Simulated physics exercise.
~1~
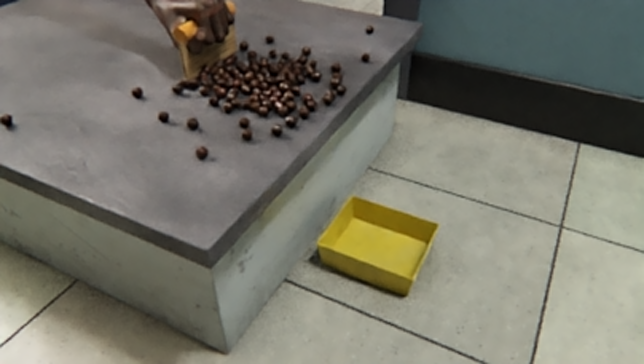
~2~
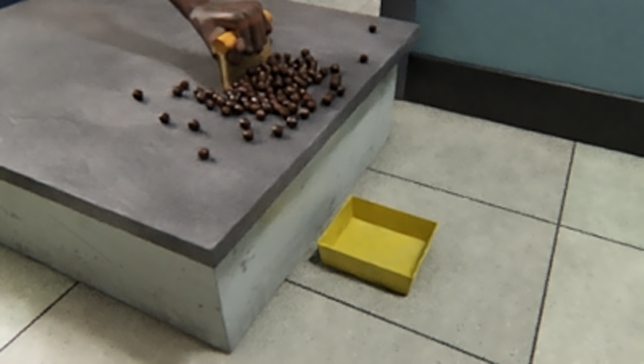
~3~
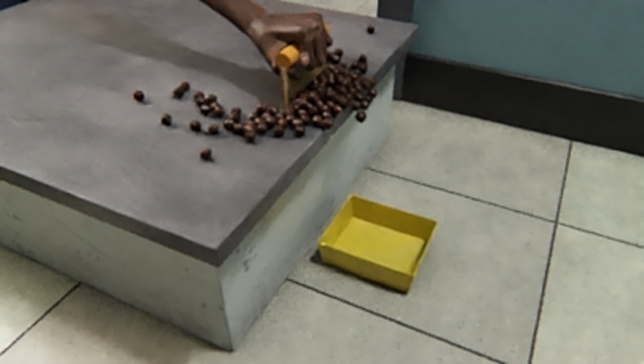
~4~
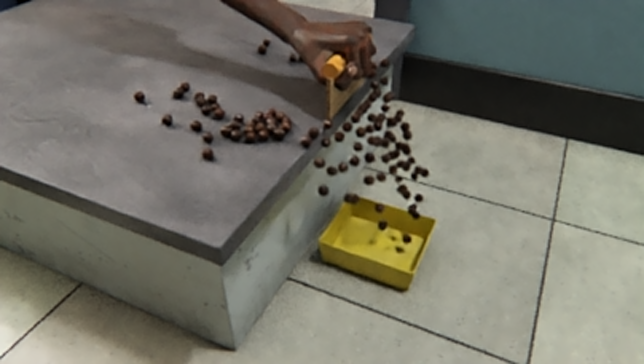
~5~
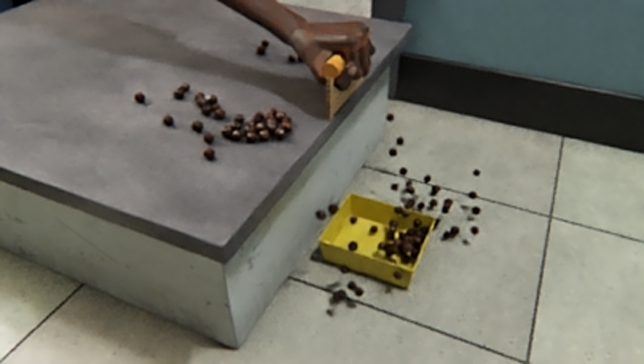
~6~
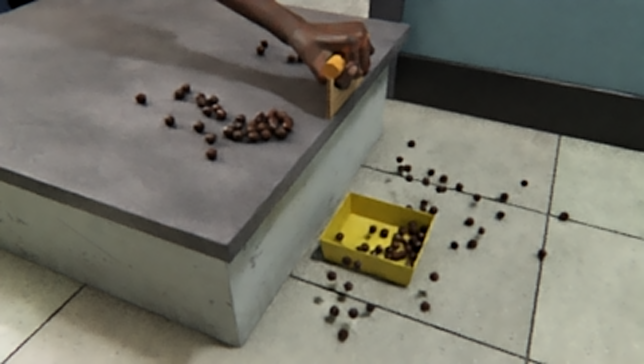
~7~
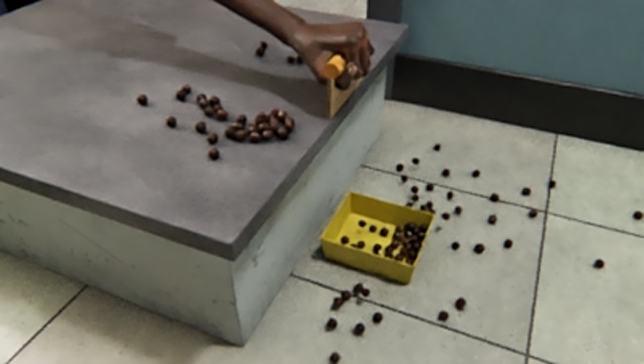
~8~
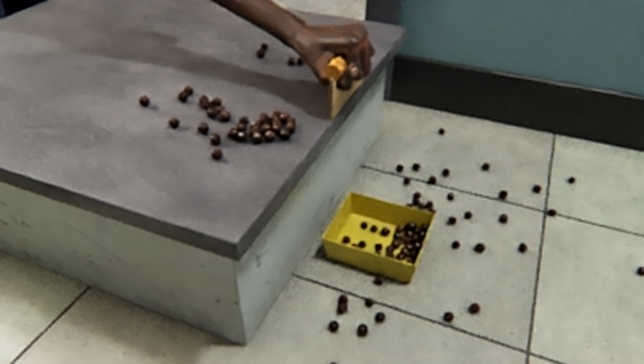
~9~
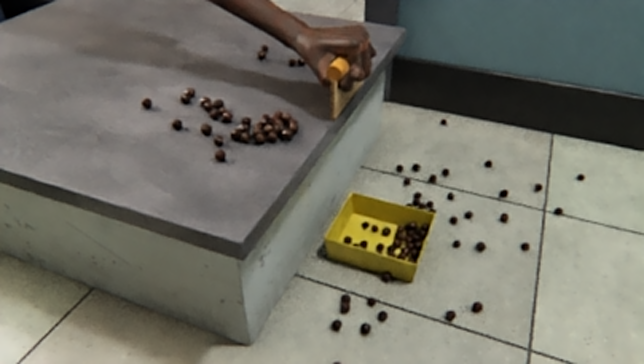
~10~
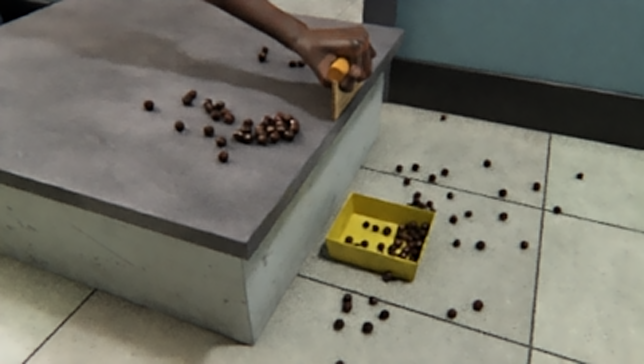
On a low grey block standing on a pale tiled floor, a hand grips a scraper behind a loose heap of dark brown balls, with a yellow tin waiting below. The hand pushes the scraper rightward, driving much of the heap toward the edge. As the scraper reaches the edge and stops, a cluster pours over the side. Some balls drop into the tin, while others strike the floor, bounce and scatter, mostly to the right. Finally, the balls settle, some in the tin, some across the tiles, and a sizeable group still on the block.
